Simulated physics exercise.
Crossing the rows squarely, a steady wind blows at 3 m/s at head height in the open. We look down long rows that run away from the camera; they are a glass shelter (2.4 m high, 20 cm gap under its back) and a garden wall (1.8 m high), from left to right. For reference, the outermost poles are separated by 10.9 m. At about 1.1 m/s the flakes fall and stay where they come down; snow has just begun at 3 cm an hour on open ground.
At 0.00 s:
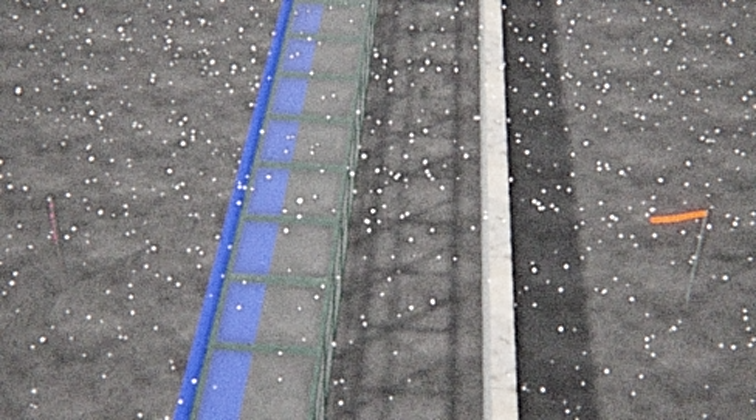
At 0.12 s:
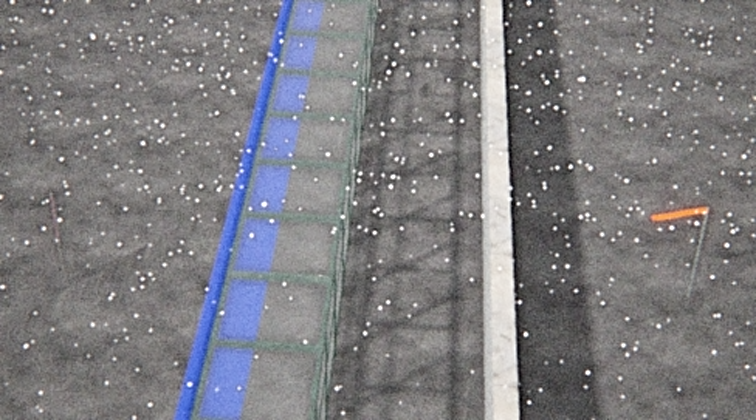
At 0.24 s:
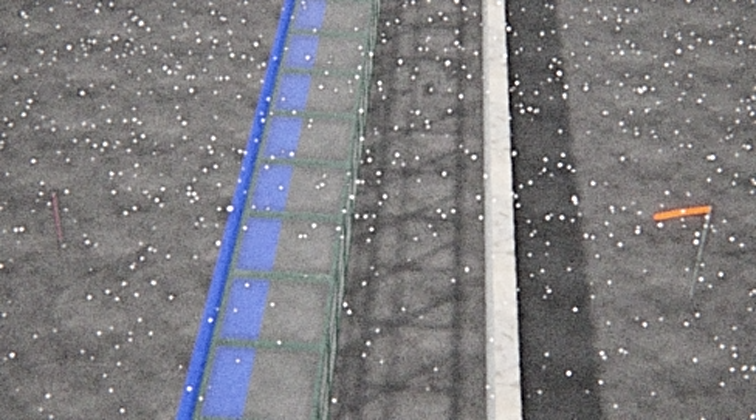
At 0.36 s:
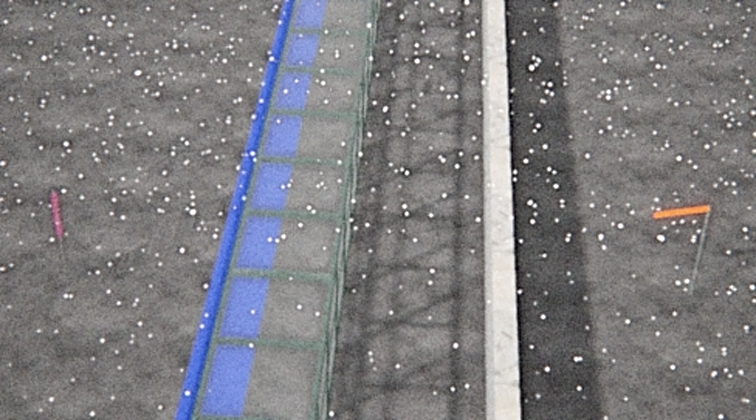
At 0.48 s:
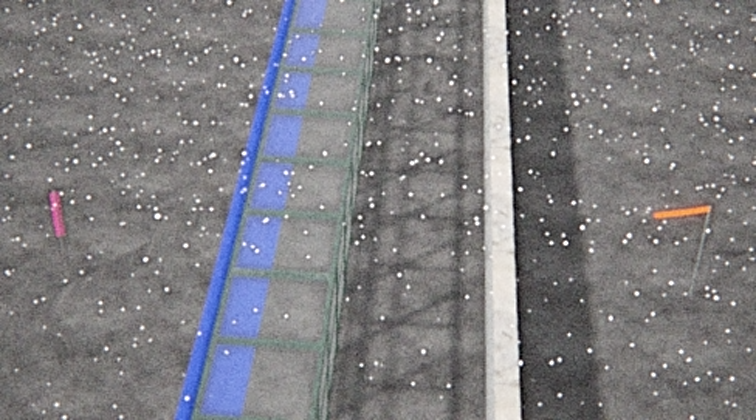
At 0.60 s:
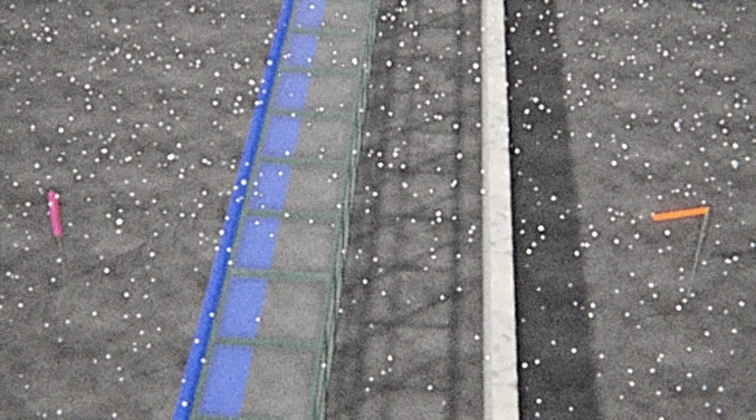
A blue-edged glass shelter and pale garden wall stand still as small ribbons stir amid snowflakes.
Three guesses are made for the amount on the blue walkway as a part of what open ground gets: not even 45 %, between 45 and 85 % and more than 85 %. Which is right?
Of the open amount, it gets between 45 and 85 %.
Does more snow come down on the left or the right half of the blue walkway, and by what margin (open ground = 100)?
Result: Left section leads by approx. 60 points.
10 minutes on, 4 mm on the blue walkway, 5 mm in the open.
30 minutes on, 11 mm on the blue walkway, 15 mm in the open.
60 minutes on, 21 mm on the blue walkway, 30 mm in the open, so the blue walkway has 70 % of the open amount; the left half of it has 99 %, the right half 41 %.
